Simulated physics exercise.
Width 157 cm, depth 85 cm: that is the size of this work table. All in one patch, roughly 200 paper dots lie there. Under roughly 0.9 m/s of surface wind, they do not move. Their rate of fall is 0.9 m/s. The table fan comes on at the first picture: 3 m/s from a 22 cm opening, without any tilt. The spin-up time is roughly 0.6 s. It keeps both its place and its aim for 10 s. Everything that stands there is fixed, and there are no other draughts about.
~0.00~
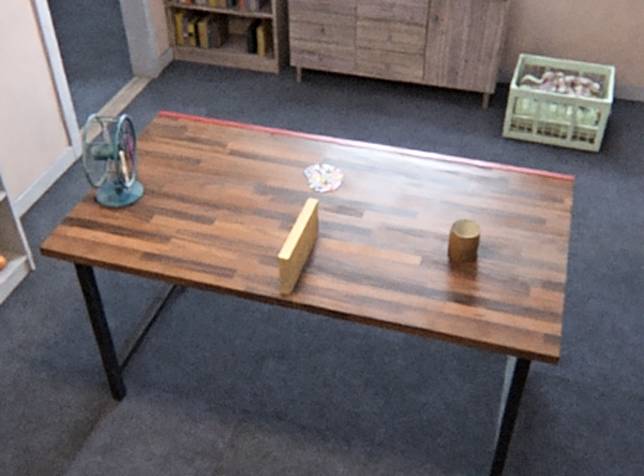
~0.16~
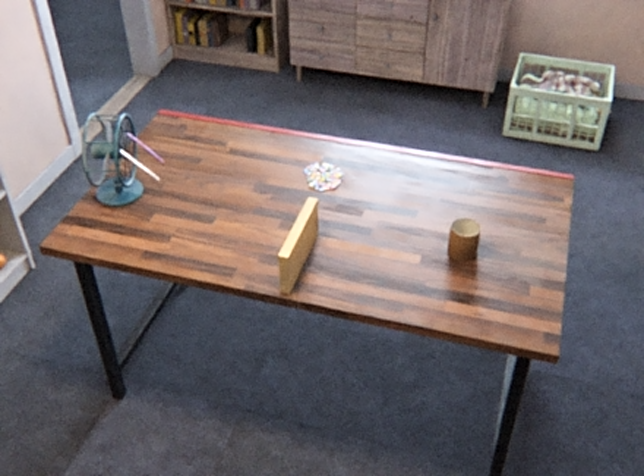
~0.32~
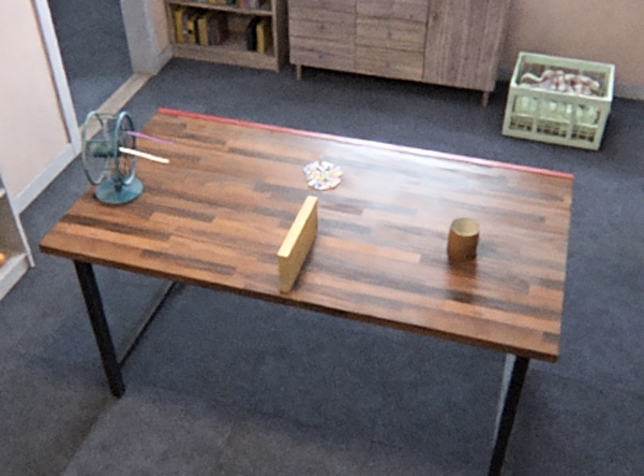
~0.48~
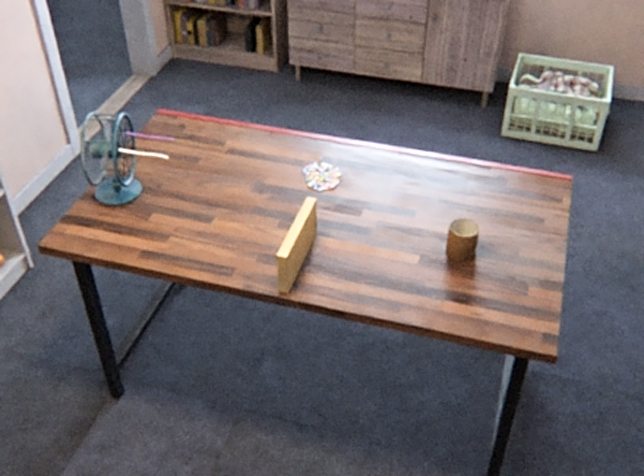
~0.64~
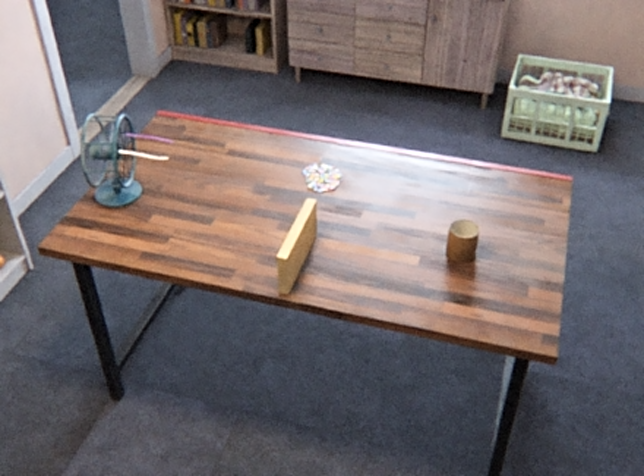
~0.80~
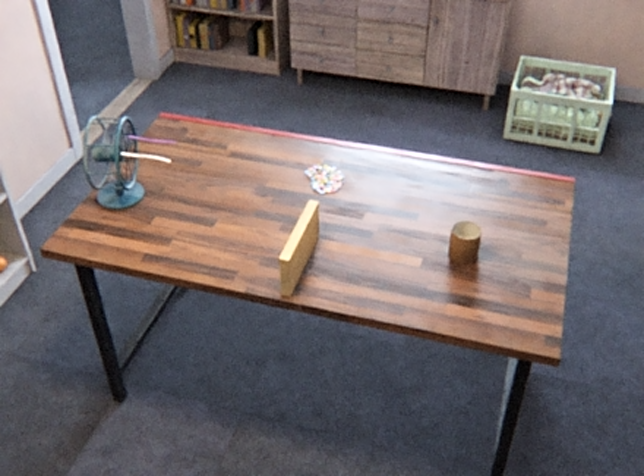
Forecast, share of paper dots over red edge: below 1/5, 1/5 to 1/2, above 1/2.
Above 1/2.
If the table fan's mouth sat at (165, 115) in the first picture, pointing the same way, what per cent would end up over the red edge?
Then around 1 percent.
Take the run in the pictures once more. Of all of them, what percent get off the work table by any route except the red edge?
The share is about 10 %.
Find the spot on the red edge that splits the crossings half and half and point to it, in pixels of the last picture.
(407, 152).
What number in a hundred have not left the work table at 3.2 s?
Around 0 percent remain.
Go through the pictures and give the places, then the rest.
The middle of the paper dots is near (325, 177), none has stirred yet and the mouth of the table fan is at (111, 152), in the first frame.
The middle of the paper dots is near (325, 176), none has stirred yet and the red edge is centred on (354, 141), in the second frame.
The middle of the paper dots is near (325, 175), none has stirred yet, the top of a board is at (298, 225) and the top of a mug is at (465, 226), in the third frame.
The middle of the paper dots is near (324, 176) and none has stirred yet, in the fourth frame.
The middle of the paper dots is near (324, 178) and none has stirred yet, in the fifth frame.
The middle of the paper dots is near (324, 178), the farthest in sight from the table fan is at (342, 176) and about 5 % have left their places, in the sixth frame.
After 2.0 s, 10 % are on the move or not yet settled, 90 % are over the red edge.
After 3.2 s, 0 % are on the move or not yet settled, 90 % are over the red edge.
After 5.5 s, 0 % are on the move or not yet settled, 90 % are over the red edge.
After 10.0 s, at the end, 90 % are over the red edge.
